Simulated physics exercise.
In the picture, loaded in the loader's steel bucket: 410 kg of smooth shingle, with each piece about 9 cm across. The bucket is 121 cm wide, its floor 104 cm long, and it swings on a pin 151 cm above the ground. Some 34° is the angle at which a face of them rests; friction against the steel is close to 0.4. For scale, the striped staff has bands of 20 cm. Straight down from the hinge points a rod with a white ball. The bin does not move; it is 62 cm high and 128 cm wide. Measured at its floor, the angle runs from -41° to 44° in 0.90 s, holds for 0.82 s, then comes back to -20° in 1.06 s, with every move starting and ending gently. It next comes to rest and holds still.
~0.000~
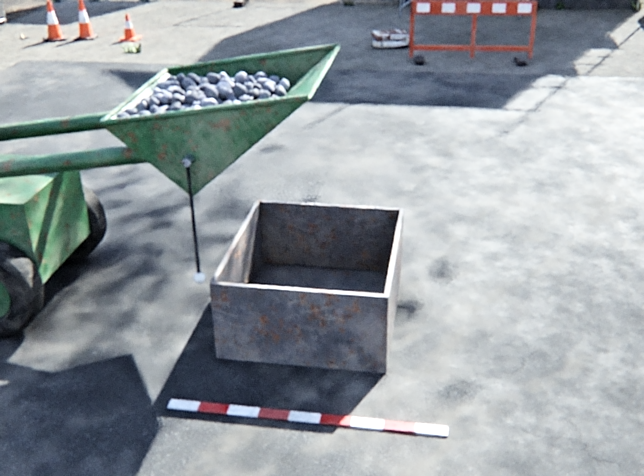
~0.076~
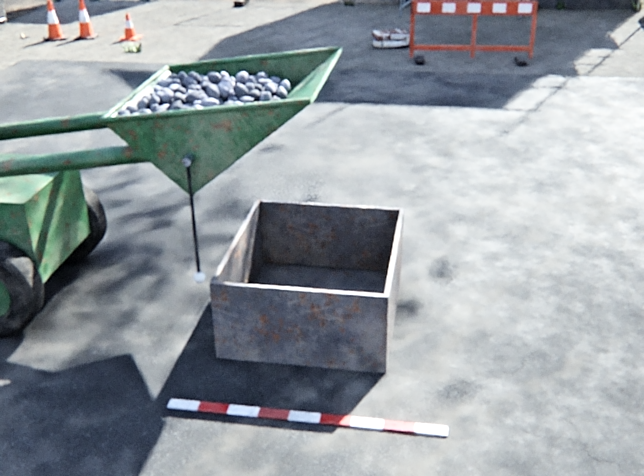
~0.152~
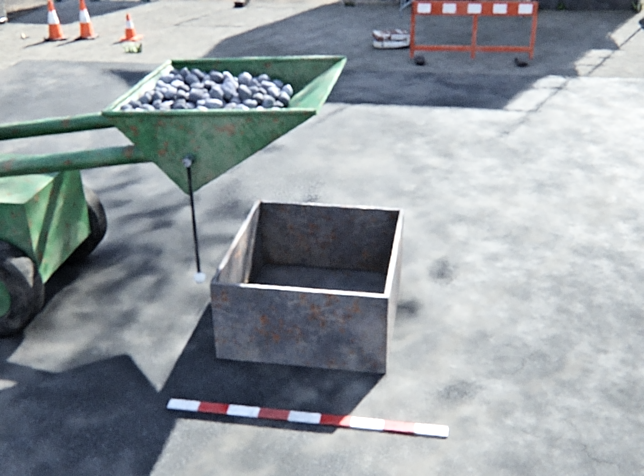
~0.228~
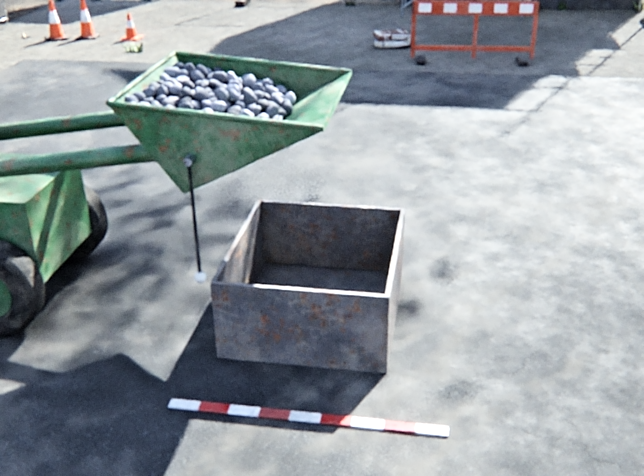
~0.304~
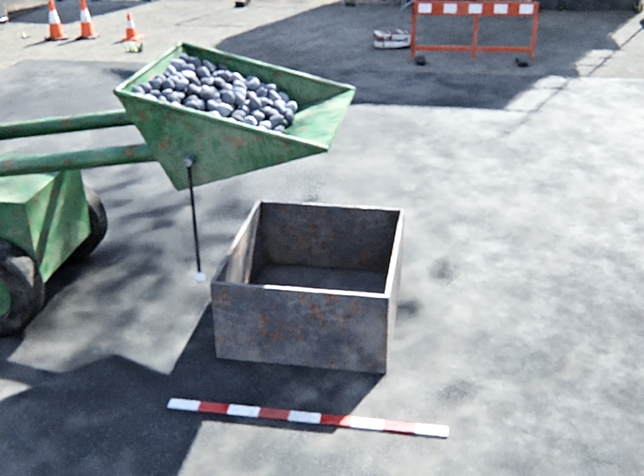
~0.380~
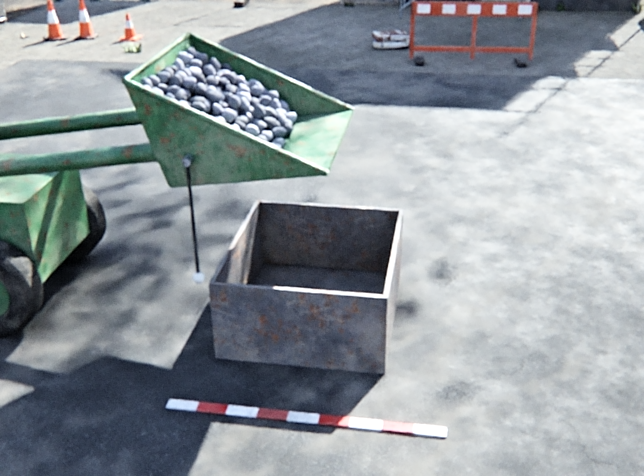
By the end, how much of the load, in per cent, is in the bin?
100 %.
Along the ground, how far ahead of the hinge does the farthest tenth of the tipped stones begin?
About 120 cm.
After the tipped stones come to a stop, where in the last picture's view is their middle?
(344, 301).
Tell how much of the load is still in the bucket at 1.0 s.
Still inside: Around 70 %.
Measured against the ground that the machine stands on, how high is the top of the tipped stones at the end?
Close to 44 cm above that ground.
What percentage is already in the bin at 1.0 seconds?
About 30 per cent by then.
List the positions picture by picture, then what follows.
The first frame shows lip at (309, 97), floor tilted -41°, highest stones at (240, 86).
In the second frame, the bucket is at -39°, its lip at (311, 101); the top of the load is at (213, 86); the stones move at 0.2 m/s on average.
In the third frame, the bucket is at -35°, its lip at (317, 112); the top of the load is at (190, 81); the stones move at 0.3 m/s on average.
The fourth frame shows lip at (324, 129), floor tilted -27°, highest stones at (181, 77); the stones move at 0.4 m/s on average.
In the fifth frame, the bucket is at -18°, its lip at (328, 150); the top of the load is at (185, 70); the stones move at 0.5 m/s on average.
The sixth frame shows lip at (327, 174), floor tilted -8°, highest stones at (191, 63); the stones move at 0.5 m/s on average.
After 0.7 s the floor is at 31°; 100 % in the bucket; the foremost stones are at (290, 187).
After 1.0 s the floor is at 44°; 72 % in the bucket, 28 % in the bin; the foremost stones are at (340, 269).
After 3.2 s the floor is at -20°; 0 % in the bucket, 99 % in the bin, 1 % beside or beyond the bin; the foremost stones are at (430, 330).
After 6.1 s the floor is at -20°; 0 % in the bucket, 99 % in the bin, 1 % beside or beyond the bin; the foremost stones are at (430, 330).
